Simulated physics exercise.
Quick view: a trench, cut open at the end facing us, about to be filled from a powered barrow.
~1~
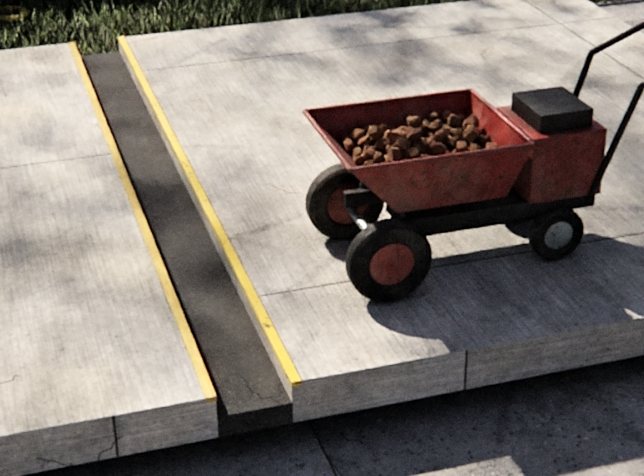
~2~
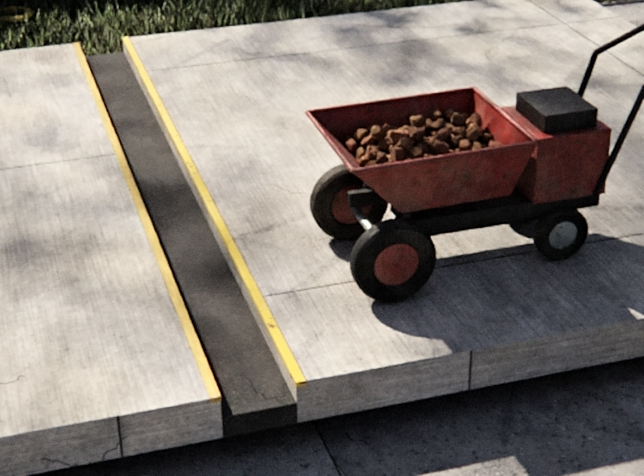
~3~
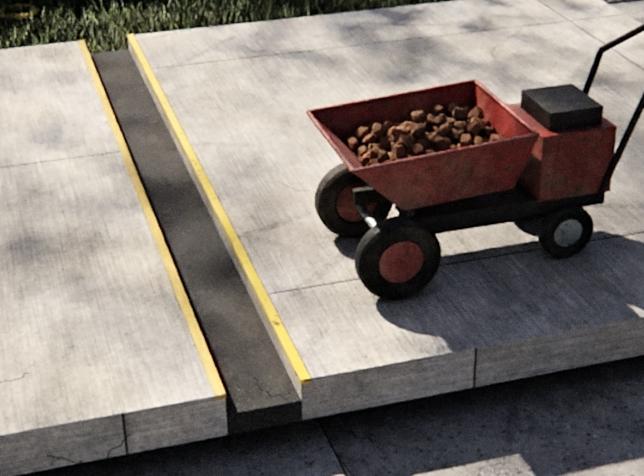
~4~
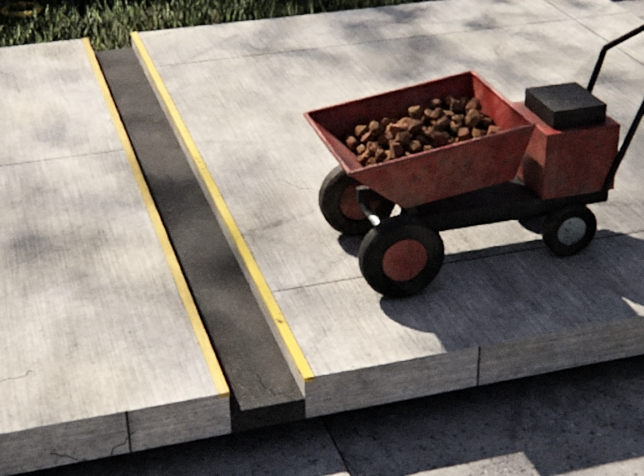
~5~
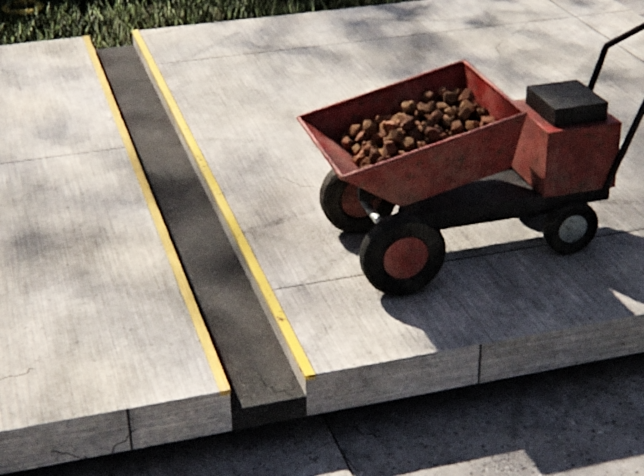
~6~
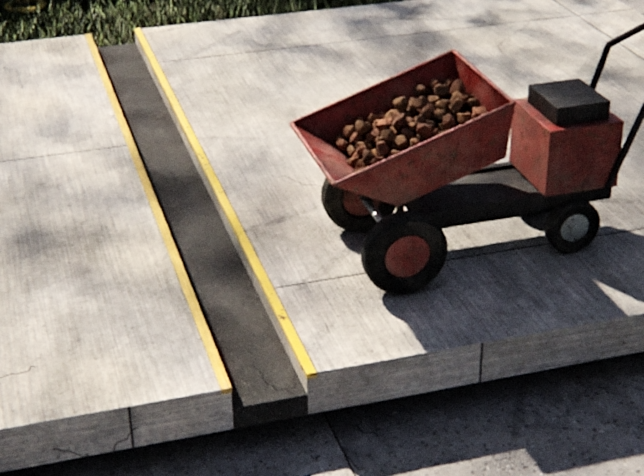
The red skip of a powered barrow tilts toward the trench on its left, holding brown lumps.
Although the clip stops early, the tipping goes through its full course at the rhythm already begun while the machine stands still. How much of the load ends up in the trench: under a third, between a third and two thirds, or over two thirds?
Over two thirds.
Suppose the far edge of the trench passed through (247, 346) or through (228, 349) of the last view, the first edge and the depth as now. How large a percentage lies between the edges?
First some 50, then 70 per cent.
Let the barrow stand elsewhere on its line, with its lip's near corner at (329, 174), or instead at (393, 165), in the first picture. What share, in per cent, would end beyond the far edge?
20 and 0 percent, in that order.
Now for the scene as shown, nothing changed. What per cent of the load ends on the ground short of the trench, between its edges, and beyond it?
Out of a hundred, short 10, between 85, beyond 5.
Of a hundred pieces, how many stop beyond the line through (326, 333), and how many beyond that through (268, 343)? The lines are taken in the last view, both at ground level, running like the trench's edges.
The first comes to 100 %, the second to 60 %.
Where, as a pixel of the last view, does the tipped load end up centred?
Near (231, 284).
Soon, skip tipped steeply; all in the skip.
A while on, skip tipped steeply; most in the skip; a stray few short of the trench; about a quarter in or heaped over the trench; a stray few falling.
Towards the end, skip tipped right over; a small part in the skip; a small part short of the trench; most in or heaped over the trench; a small part beyond it.
Finally, skip tipped right over; a stray few in the skip; a small part short of the trench; most in or heaped over the trench; a small part beyond it.
